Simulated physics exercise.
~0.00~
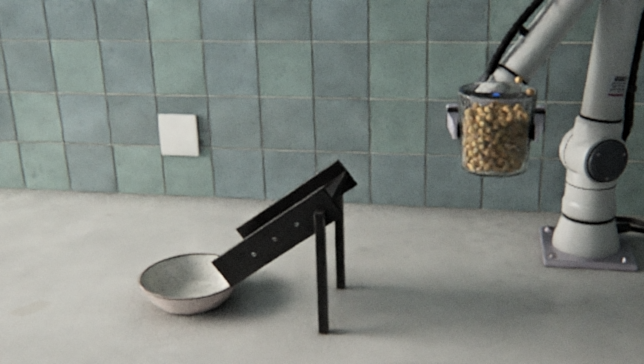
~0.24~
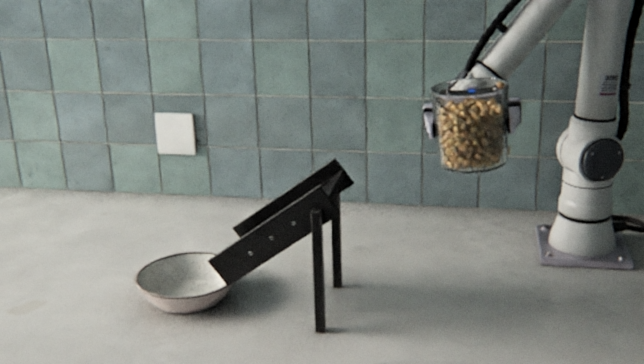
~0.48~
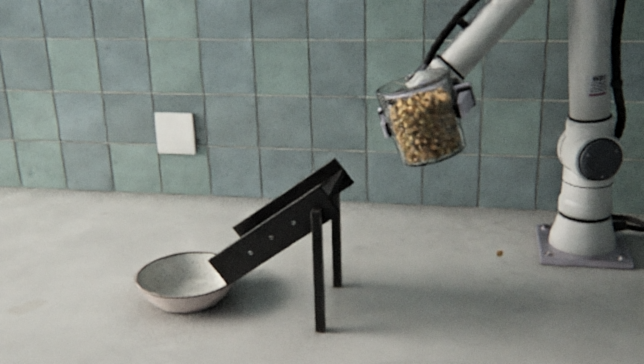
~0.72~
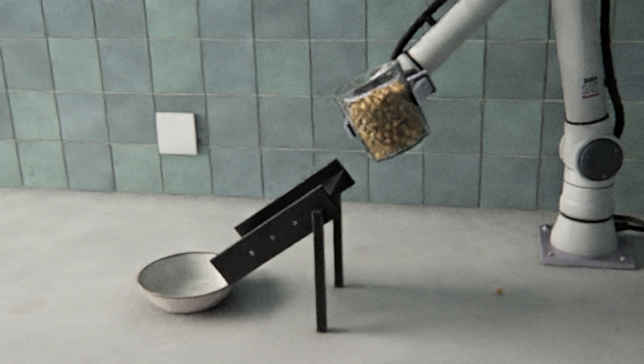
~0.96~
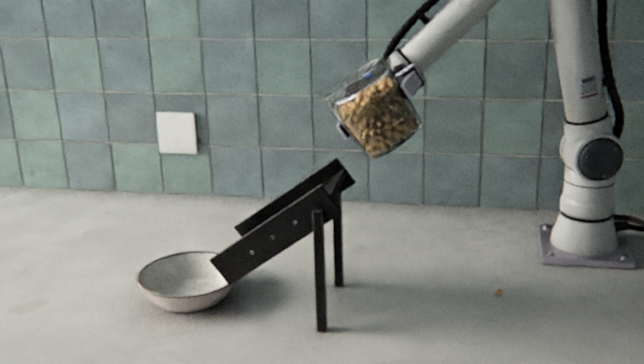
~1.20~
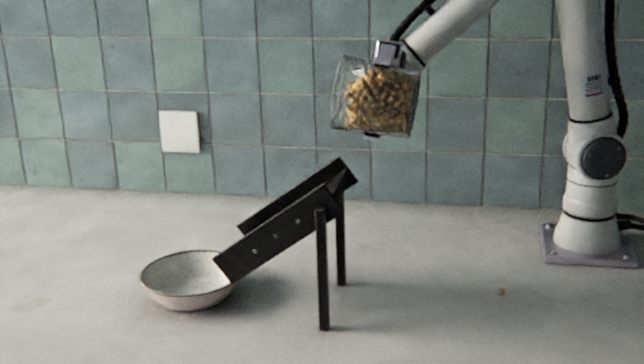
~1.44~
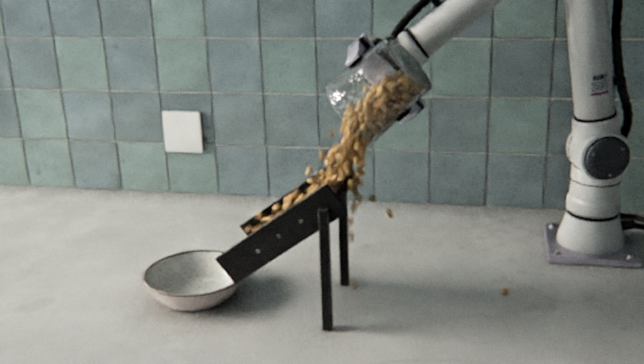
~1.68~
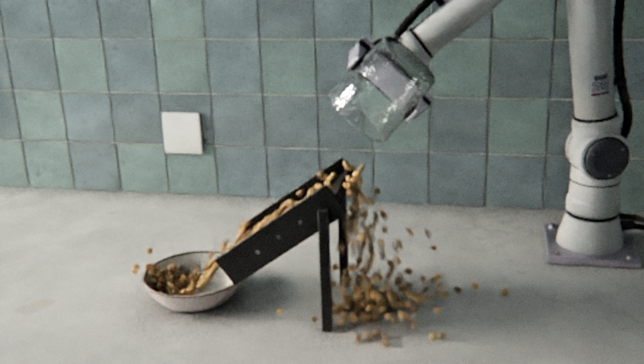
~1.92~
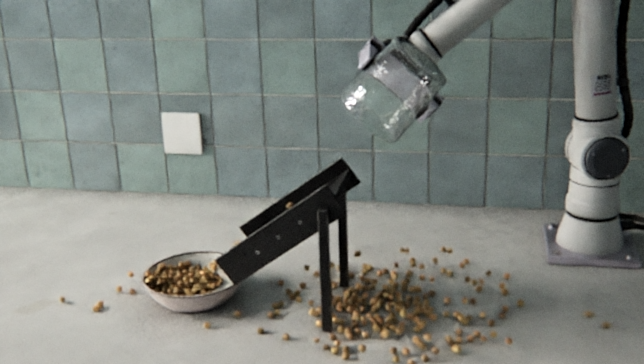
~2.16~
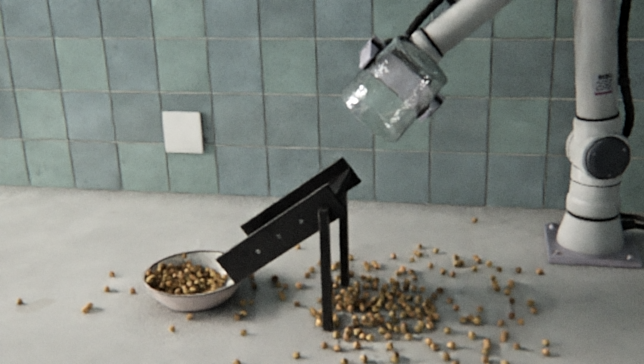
To begin with, a robot arm holds a clear cup full of dried chickpeas upright, to the right of a sloping black chute that leads down to a shallow bowl. The arm carries the cup left, tipping it gradually as it nears the top of the chute. It tilts the cup further until the chickpeas pour out in a thick stream. Some slide down the chute into the bowl, while many others spill off its upper end and scatter across the table. Finally, the emptied cup hangs tipped over, with chickpeas heaped in the bowl and strewn widely around the chute's legs.
